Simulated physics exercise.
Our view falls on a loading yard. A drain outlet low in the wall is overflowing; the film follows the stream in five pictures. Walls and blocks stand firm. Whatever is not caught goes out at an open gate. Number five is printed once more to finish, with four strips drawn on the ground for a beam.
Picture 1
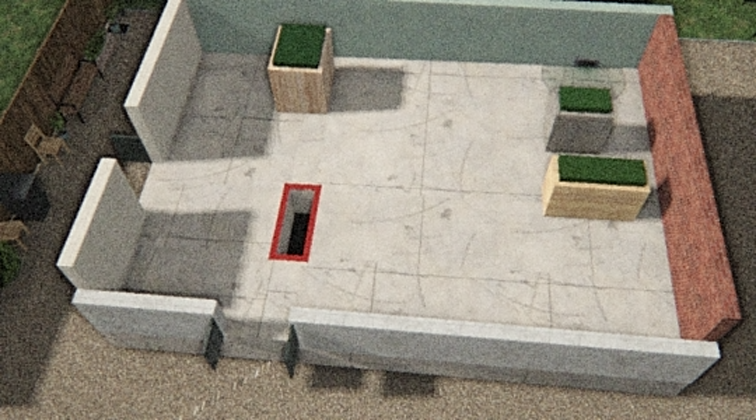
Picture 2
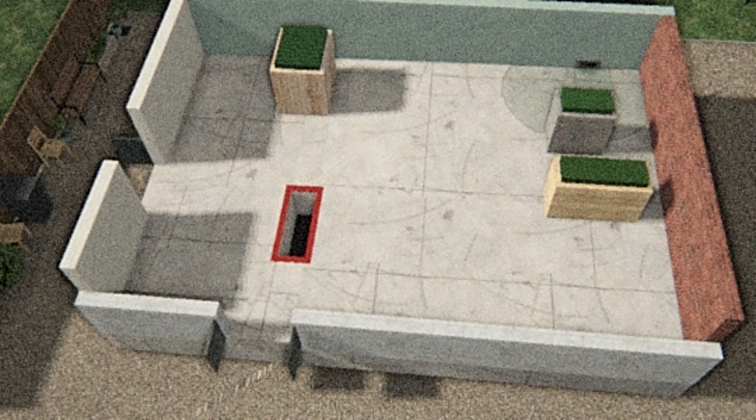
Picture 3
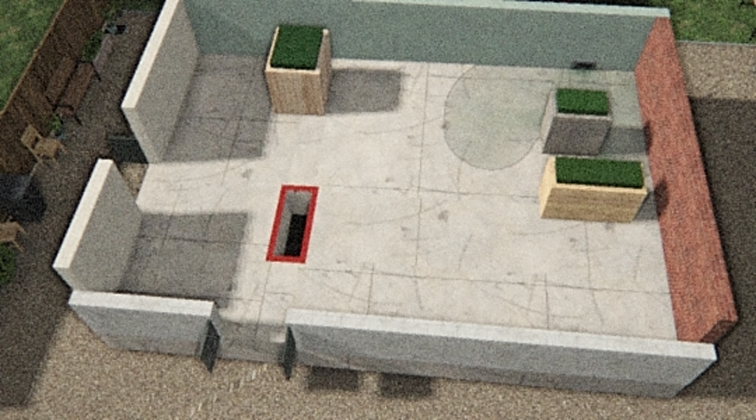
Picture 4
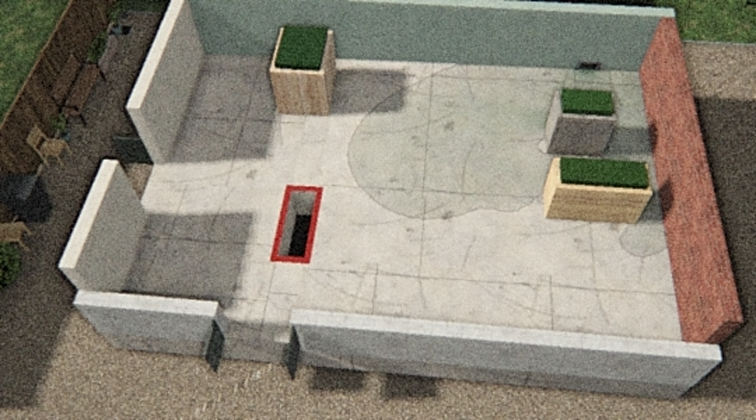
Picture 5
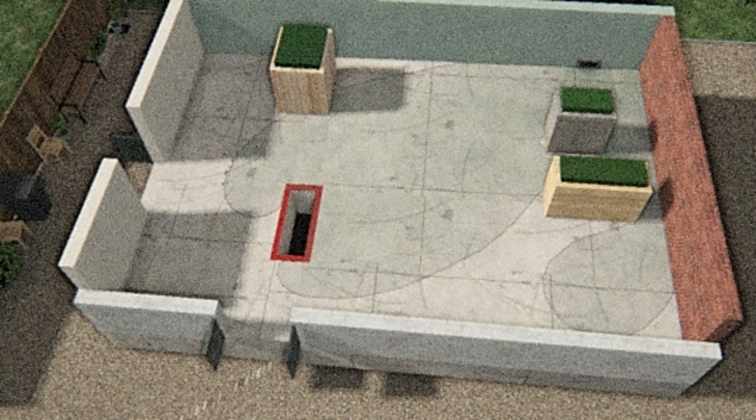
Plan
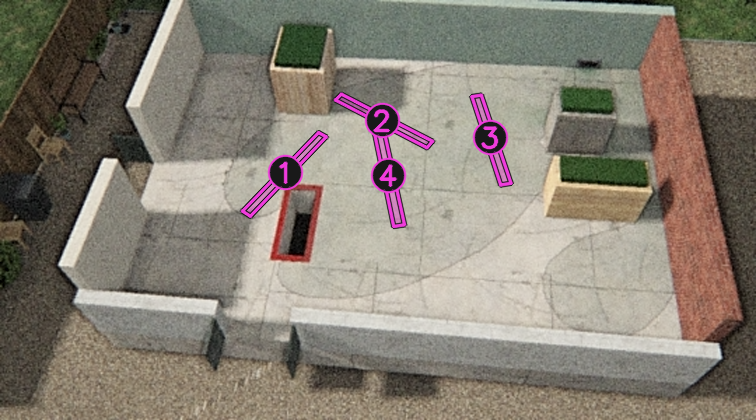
In a walled loading yard with three grass-topped planters, a damp patch appears near the back right corner, spreads left and forward across the pale paving, and reaches around the red-edged drain pit, with water entering it.
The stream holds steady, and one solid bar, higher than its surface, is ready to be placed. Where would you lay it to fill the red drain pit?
Use place 1.
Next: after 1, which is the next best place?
That would be 2.
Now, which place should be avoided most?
It is 4.
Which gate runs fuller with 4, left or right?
More leaves on the left.
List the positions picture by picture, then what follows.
The first picture shows outfall at (586, 63); red drain pit at (296, 221); open gate at (263, 326); open gate at (156, 188); front seen at (555, 88), 3 % of the ground wet; red drain pit still dry.
The second picture shows front seen at (532, 123), 8 % of the ground wet; red drain pit still dry.
The third picture shows front seen at (463, 154), 16 % of the ground wet; red drain pit still dry.
The fourth picture shows front seen at (353, 165), 32 % of the ground wet; red drain pit still dry.
The fifth picture shows front seen at (284, 281), 54 % of the ground wet; red drain pit taking water.
On the marked copy, 1 from (246, 213) to (322, 134); 2 from (338, 97) to (429, 144); 3 from (476, 95) to (505, 184); 4 from (379, 130) to (399, 225).
If 1 is chosen, about 52 % of the stream goes into the red drain pit, about 43 % out by the gates.
If 2 is chosen, about 30 % of the stream goes into the red drain pit, about 62 % out by the gates.
If 3 is chosen, about 16 % of the stream goes into the red drain pit, about 77 % out by the gates.
If 4 is chosen, about 8 % of the stream goes into the red drain pit, about 86 % out by the gates.
